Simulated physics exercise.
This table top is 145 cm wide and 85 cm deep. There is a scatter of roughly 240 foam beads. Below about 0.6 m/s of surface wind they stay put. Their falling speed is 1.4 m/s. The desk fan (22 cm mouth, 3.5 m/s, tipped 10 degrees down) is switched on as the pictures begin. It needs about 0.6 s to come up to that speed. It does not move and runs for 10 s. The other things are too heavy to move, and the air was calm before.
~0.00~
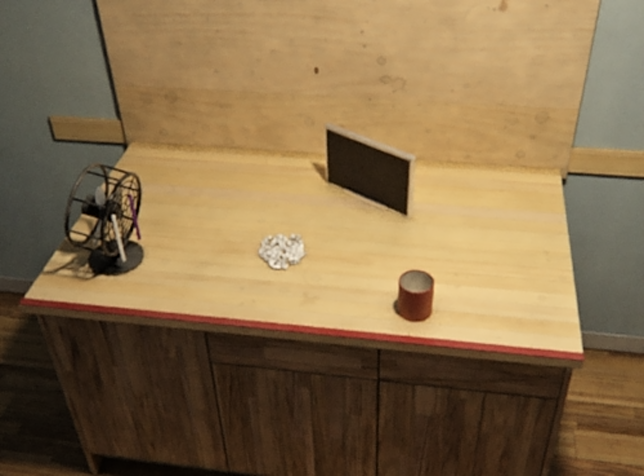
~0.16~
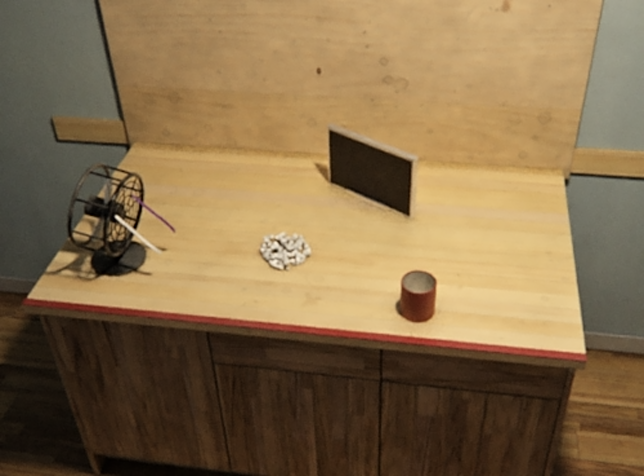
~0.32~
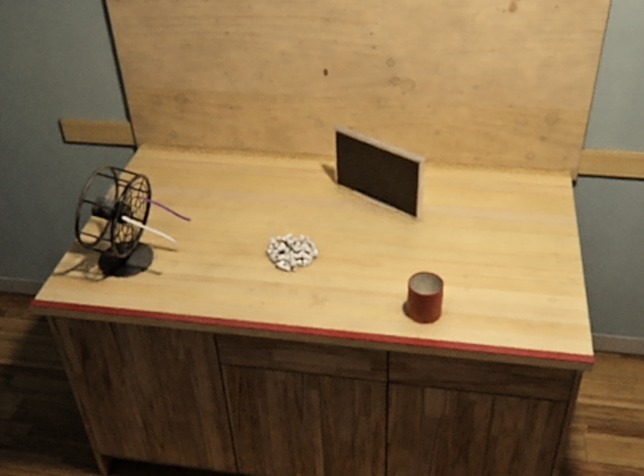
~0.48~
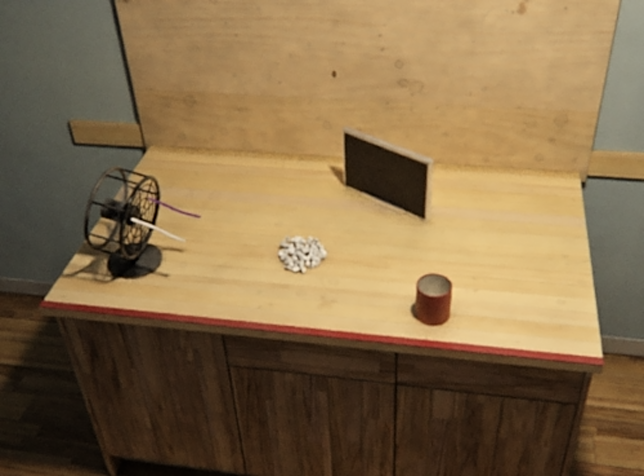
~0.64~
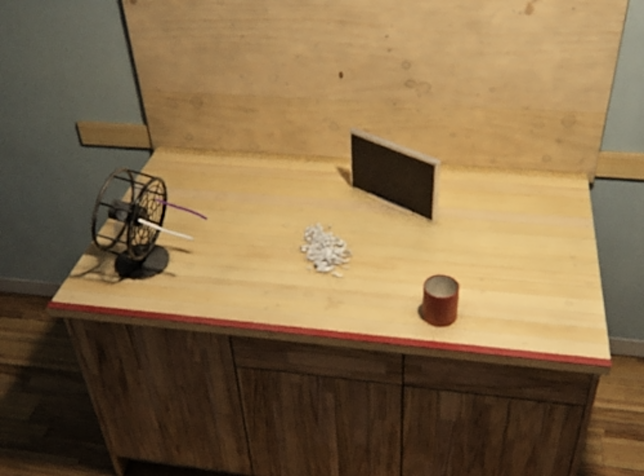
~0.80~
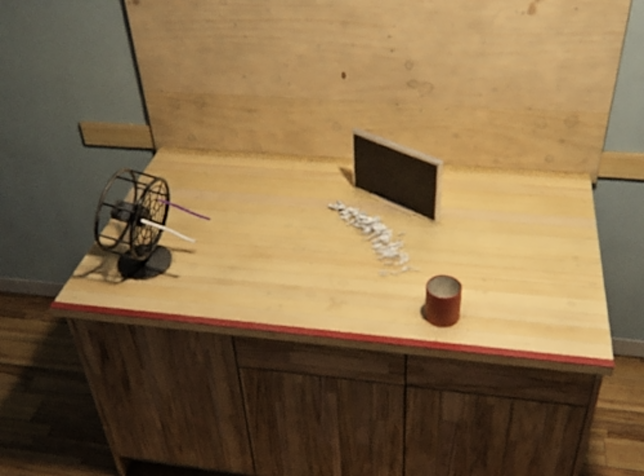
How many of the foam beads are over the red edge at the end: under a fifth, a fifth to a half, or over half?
By then less than a fifth are over the red edge.
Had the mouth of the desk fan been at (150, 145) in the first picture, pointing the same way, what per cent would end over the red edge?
Then about 50 %.
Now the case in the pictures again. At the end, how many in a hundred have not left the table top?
Some 70 per cent.
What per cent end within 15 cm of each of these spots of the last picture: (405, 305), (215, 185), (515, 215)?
In turn about 0 %, 0 %, 15 %.
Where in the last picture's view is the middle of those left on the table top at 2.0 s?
Near (390, 202).
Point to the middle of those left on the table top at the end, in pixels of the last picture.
Around (389, 199).
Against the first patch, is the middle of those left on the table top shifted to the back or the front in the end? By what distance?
Towards the back, some 30 cm.
After 2.0 s the count stands so, 0 % are over the red edge; the middle of those still in play is near (390, 202).
After 3.2 s the count stands so, 0 % are over the red edge; the middle of those still in play is near (390, 202).
After 5.5 s the count stands so, 0 % are over the red edge; the middle of those still in play is near (389, 199).
After 10.0 s, at the end, 0 % are over the red edge; the middle of those still in play is near (389, 199).
